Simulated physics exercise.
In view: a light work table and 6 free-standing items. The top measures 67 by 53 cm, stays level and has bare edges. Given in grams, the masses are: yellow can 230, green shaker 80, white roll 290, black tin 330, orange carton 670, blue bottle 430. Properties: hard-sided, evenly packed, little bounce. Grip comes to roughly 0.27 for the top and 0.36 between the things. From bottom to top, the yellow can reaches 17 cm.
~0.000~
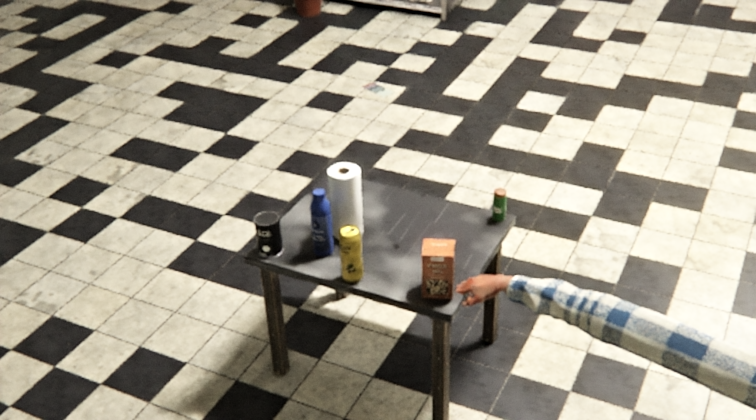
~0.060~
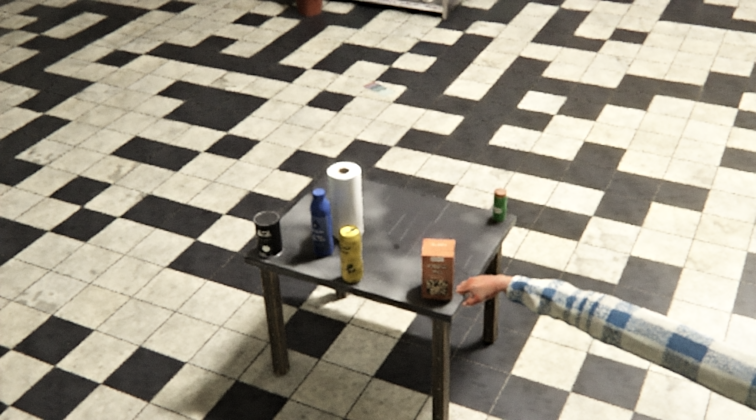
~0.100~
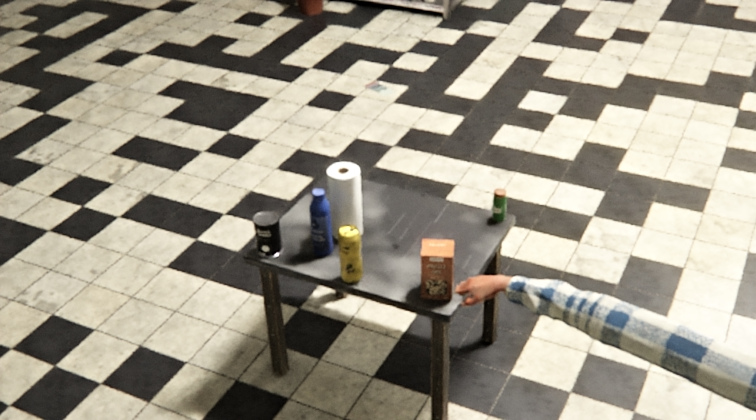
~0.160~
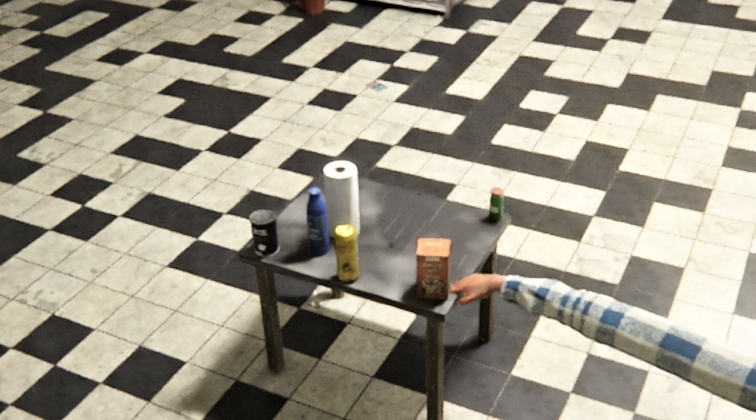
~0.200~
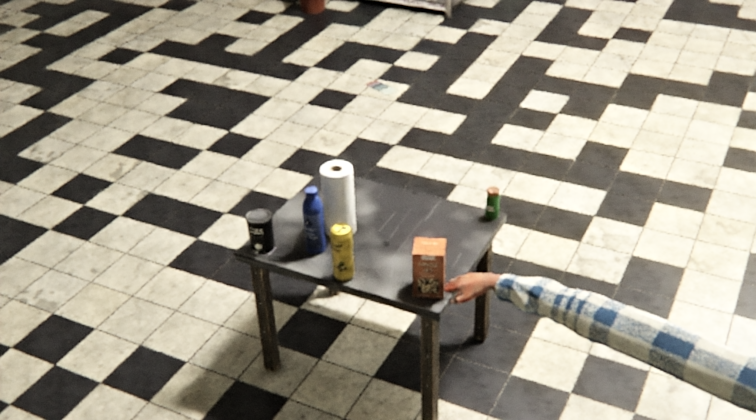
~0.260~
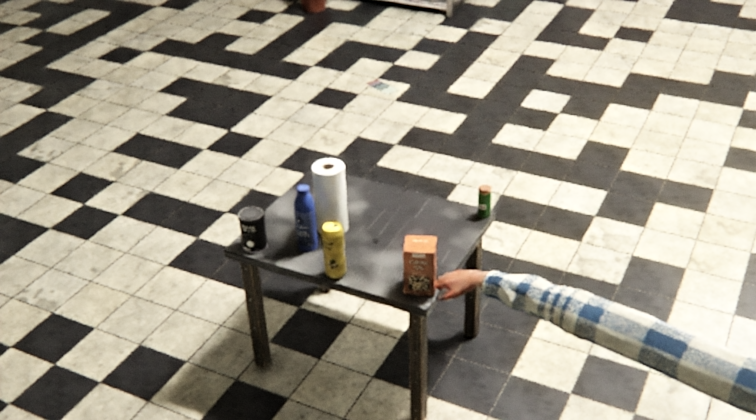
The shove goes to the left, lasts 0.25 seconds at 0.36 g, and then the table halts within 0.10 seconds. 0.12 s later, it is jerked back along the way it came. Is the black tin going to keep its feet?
It will go over.
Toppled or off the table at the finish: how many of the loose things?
My answer is 1.
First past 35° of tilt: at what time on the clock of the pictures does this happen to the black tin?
Around 0.8 s on the clock.
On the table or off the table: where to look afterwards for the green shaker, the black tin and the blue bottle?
The green shaker is still on the table; the black tin finishes off the table; the blue bottle ends on the table.
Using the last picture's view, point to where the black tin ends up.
It stops at about (259, 352).
By 0.56 s, table 15 cm from its start; black tin 3 cm from its spot near (216, 219); blue bottle 4 cm from its spot; yellow can 4 cm from its spot.
By 0.86 s, black tin now off the table; blue bottle 10 cm from its spot; orange carton 10 cm from its spot.
When it is over (1.6 s), off the table and tipped over, black tin; not toppled but over 5 cm from the start, yellow can, green shaker, white roll, orange carton and blue bottle. In the last view, black tin near (259, 352).
